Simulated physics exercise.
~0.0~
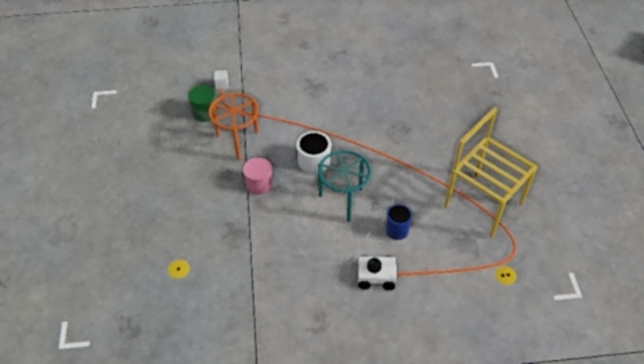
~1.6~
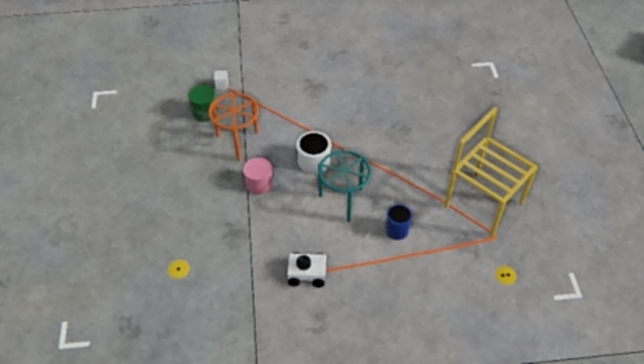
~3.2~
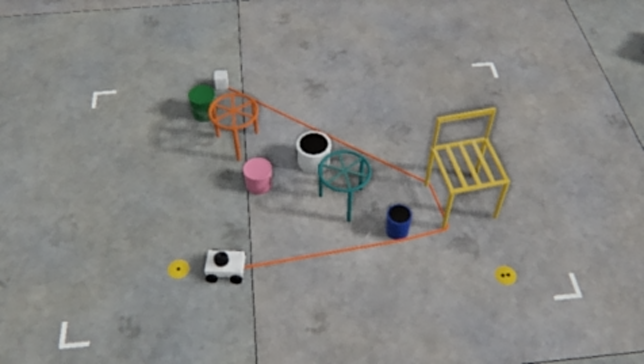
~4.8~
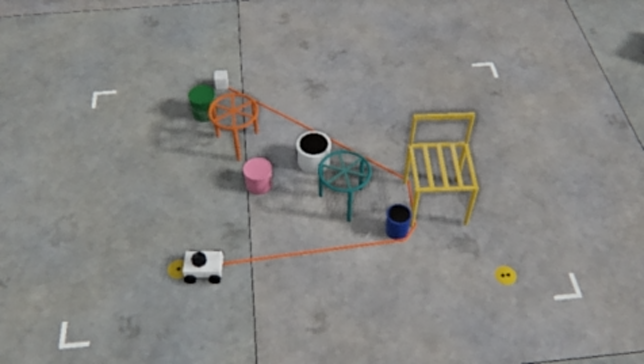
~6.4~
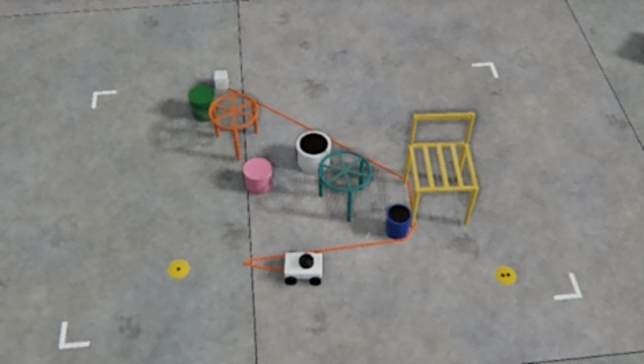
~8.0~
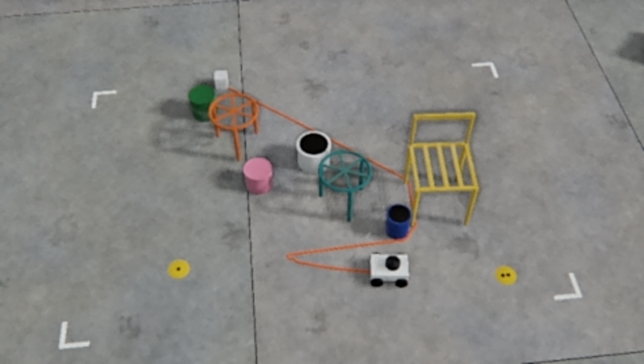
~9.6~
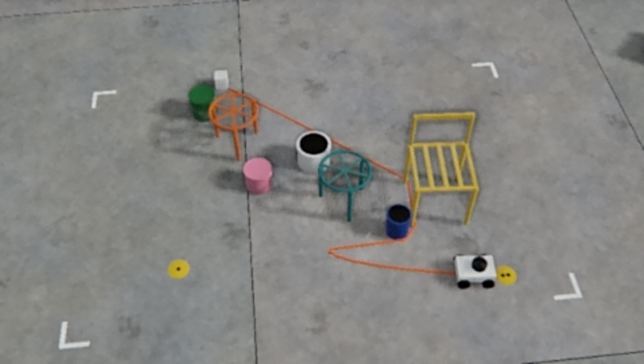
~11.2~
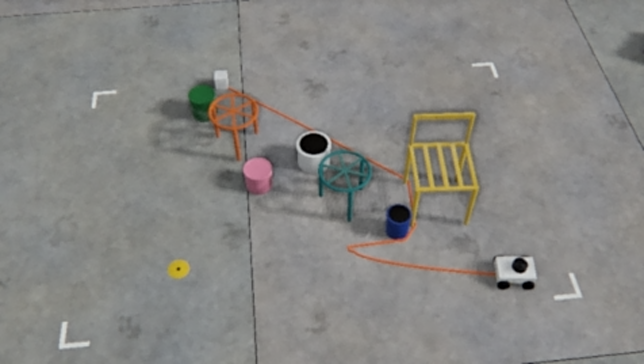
Yellow chair turning and sliding left as a small white cart pulls an orange cord, then rolls right, leaving the cord slack.
